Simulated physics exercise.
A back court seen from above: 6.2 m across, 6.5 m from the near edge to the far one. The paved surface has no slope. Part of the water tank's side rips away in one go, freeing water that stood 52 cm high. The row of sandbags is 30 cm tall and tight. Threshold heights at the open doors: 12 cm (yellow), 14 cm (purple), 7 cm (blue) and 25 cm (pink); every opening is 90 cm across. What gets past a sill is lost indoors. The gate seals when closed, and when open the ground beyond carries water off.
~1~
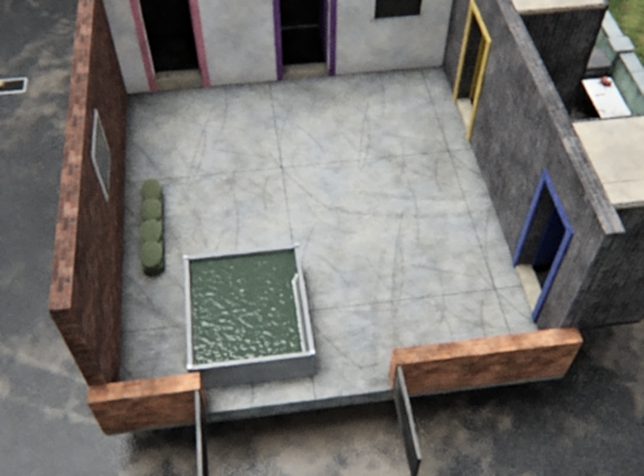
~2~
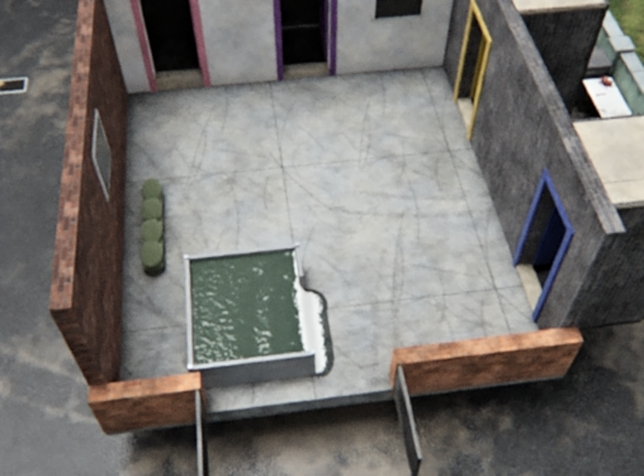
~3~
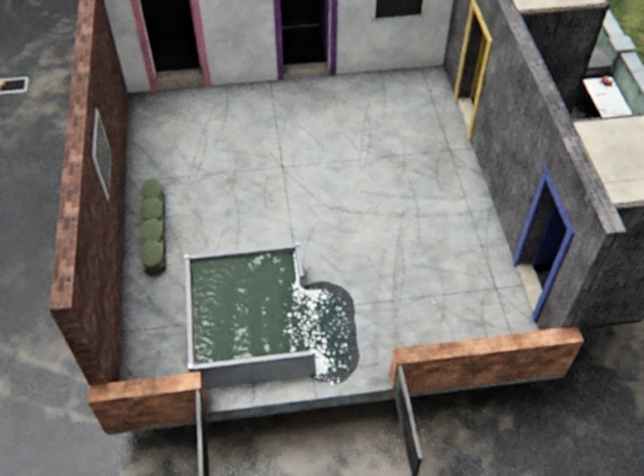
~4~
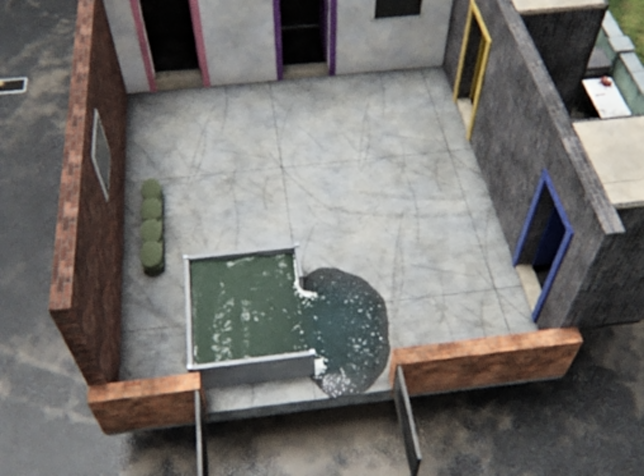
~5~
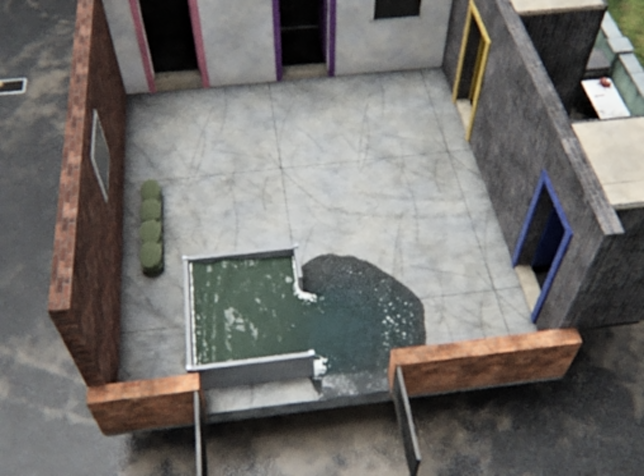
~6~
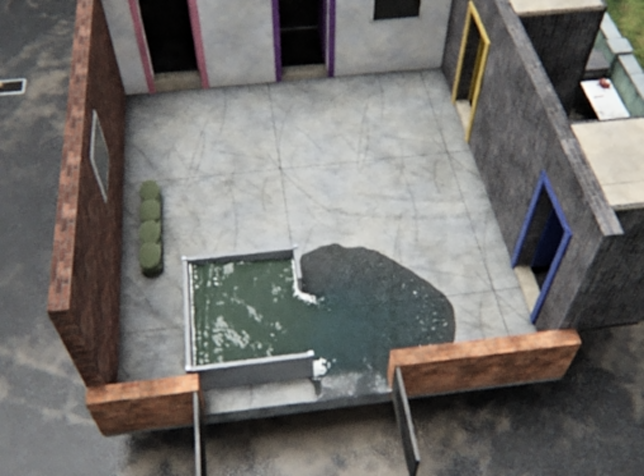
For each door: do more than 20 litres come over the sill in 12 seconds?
The water let in: At the yellow door it does not reach the limit; at the purple door it does not reach the limit; at the blue door it passes the limit; at the pink door it stays under the limit.
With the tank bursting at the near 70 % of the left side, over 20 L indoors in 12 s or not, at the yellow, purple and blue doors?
Then: Yellow below, purple below, blue not over.
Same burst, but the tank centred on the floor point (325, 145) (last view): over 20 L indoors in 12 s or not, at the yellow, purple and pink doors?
Then: Yellow past it, purple under, pink under.
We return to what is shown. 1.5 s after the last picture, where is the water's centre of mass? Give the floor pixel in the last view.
Near (358, 316).
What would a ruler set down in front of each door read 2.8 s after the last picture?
Depths in cm: Yellow 2, purple 0, blue 17, pink 0.
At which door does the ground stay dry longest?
The pink one.
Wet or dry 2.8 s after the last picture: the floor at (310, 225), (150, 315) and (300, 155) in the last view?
In turn: Not reached, still dry, dry.
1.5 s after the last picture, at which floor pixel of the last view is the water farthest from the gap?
At about (485, 191).
Then, 0.7 s after the last picture water covers 20 % of the floor and is deepest (28 cm) near (545, 356); yellow door not reached, purple door not reached, blue door 11 cm at the sill, 4 L in, pink door not reached.
Then, 1.5 s after the last picture water covers 25 % of the floor and is deepest (31 cm) near (533, 357); yellow door not reached, purple door not reached, blue door 23 cm at the sill, 54 L in, pink door not reached.
Then, 2.8 s after the last picture water covers 30 % of the floor and is deepest (18 cm) near (516, 276); yellow door 2 cm at the sill, 0 L in, purple door not reached, blue door 17 cm at the sill, 138 L in, pink door not reached.
Then, 6.3 s after the last picture water covers 55 % of the floor and is deepest (10 cm) near (429, 88); yellow door 3 cm at the sill, 0 L in, purple door 6 cm at the sill, 0 L in, blue door 8 cm at the sill, 183 L in, pink door not reached.
Then, 11.3 s after the last picture water covers 80 % of the floor and is deepest (6 cm) near (146, 185); yellow door 5 cm at the sill, 0 L in, purple door 4 cm at the sill, 0 L in, blue door 3 cm at the sill, 184 L in, pink door 4 cm at the sill, 0 L in.
